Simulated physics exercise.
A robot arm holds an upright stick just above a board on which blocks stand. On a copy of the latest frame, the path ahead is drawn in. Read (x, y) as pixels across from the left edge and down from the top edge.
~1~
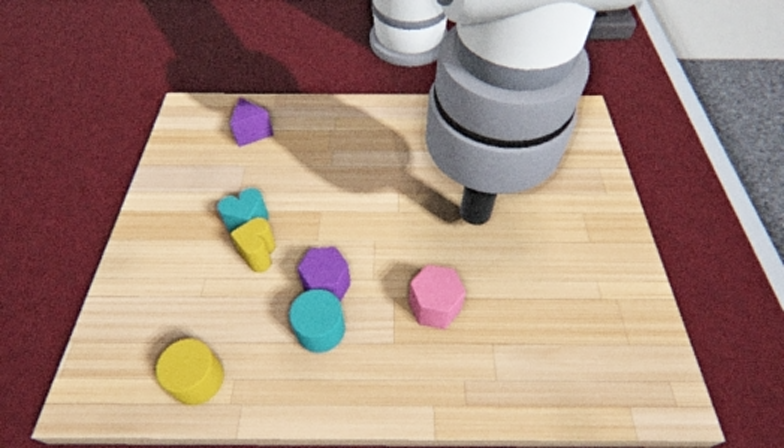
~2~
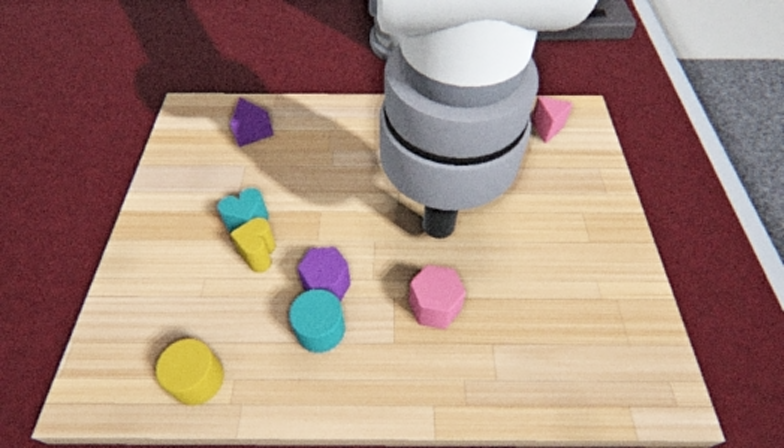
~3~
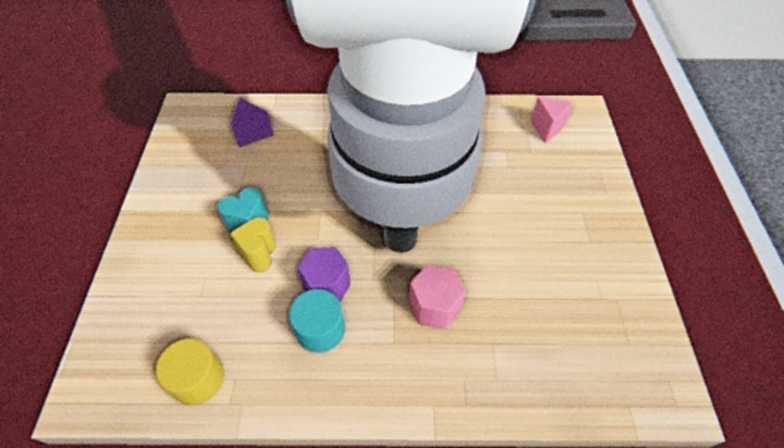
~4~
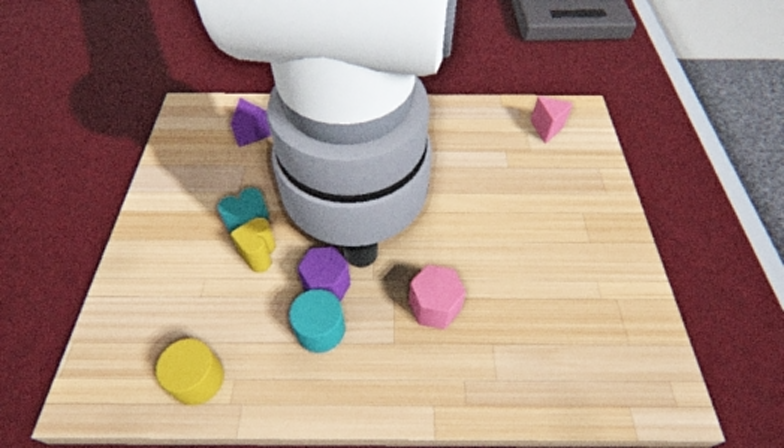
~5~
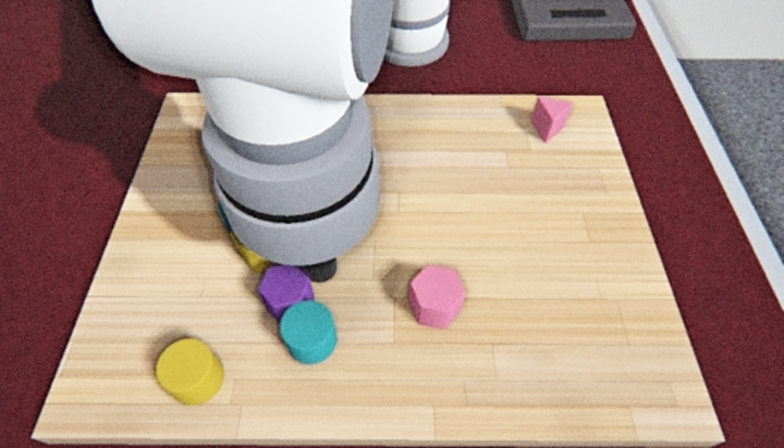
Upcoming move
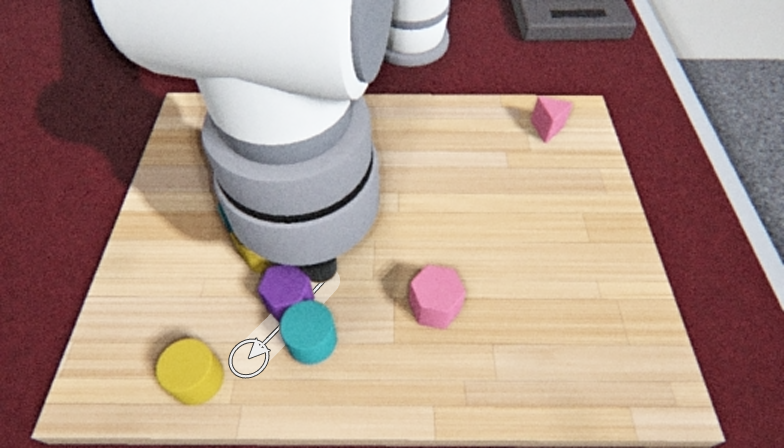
We see a robot arm move its upright stick leftward and slightly toward the viewer over a wooden board of coloured blocks, then push the purple hexagon left and slightly nearer, while the turquoise circular block beside it shifts slightly.
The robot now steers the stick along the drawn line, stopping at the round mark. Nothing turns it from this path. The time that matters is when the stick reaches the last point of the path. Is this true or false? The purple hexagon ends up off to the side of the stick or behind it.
The statement is correct.
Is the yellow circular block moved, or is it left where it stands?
Here the yellow circular block moves off its spot.
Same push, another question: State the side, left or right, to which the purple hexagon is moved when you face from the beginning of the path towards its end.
The shift is rightward.
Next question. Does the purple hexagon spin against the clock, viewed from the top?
No, that is not what happens.
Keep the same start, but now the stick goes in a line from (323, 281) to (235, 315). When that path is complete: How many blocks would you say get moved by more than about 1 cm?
By the end, two blocks will have moved.
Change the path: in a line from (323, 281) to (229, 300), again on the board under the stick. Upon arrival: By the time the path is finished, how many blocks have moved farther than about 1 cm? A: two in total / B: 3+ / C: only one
That would be C.
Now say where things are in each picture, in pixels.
The first picture shows stick's lower end at (475, 213); yellow circular block at (183, 364); yellow heart-shaped block at (251, 234); purple hexagon at (323, 266); turquoise circular block at (316, 312).
The second picture shows stick at (439, 226); blocks still.
The third picture shows stick at (401, 240); blocks still.
The fourth picture shows stick at (361, 254); blocks still.
The fifth picture shows stick at (320, 268); yellow circular block at (183, 364); yellow heart-shaped block hidden; purple hexagon at (284, 283); turquoise circular block at (306, 324).
Drawn move, from (323, 281) to (249, 358).
The first path, step by step. Halfway along, stick at (284, 307); purple hexagon at (238, 312), turned 30° clockwise; turquoise circular block at (301, 336).
At the end, stick at (242, 348); yellow circular block at (169, 371); yellow heart-shaped block still; purple hexagon at (203, 322), turned 65° clockwise; turquoise circular block at (299, 342).
